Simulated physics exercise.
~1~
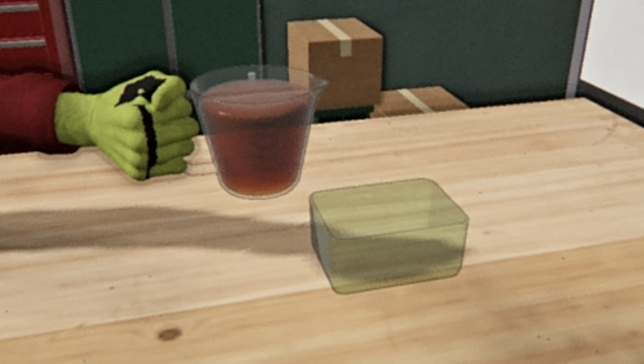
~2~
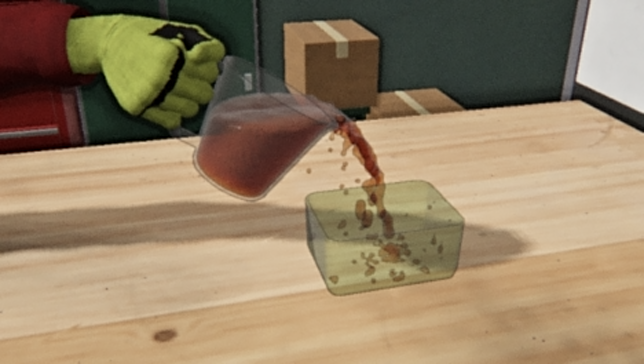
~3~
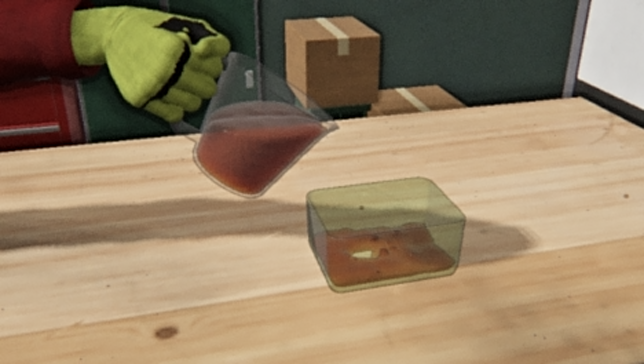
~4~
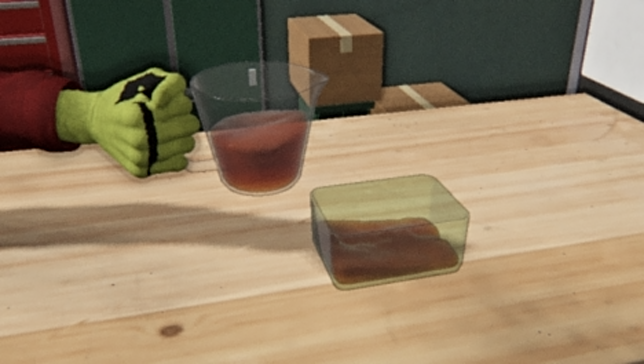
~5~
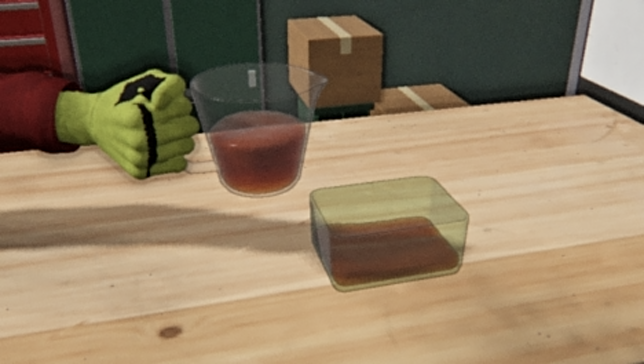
A green-gloved hand tips reddish-brown liquid from a clear jug into a tub, leaving both partly filled.
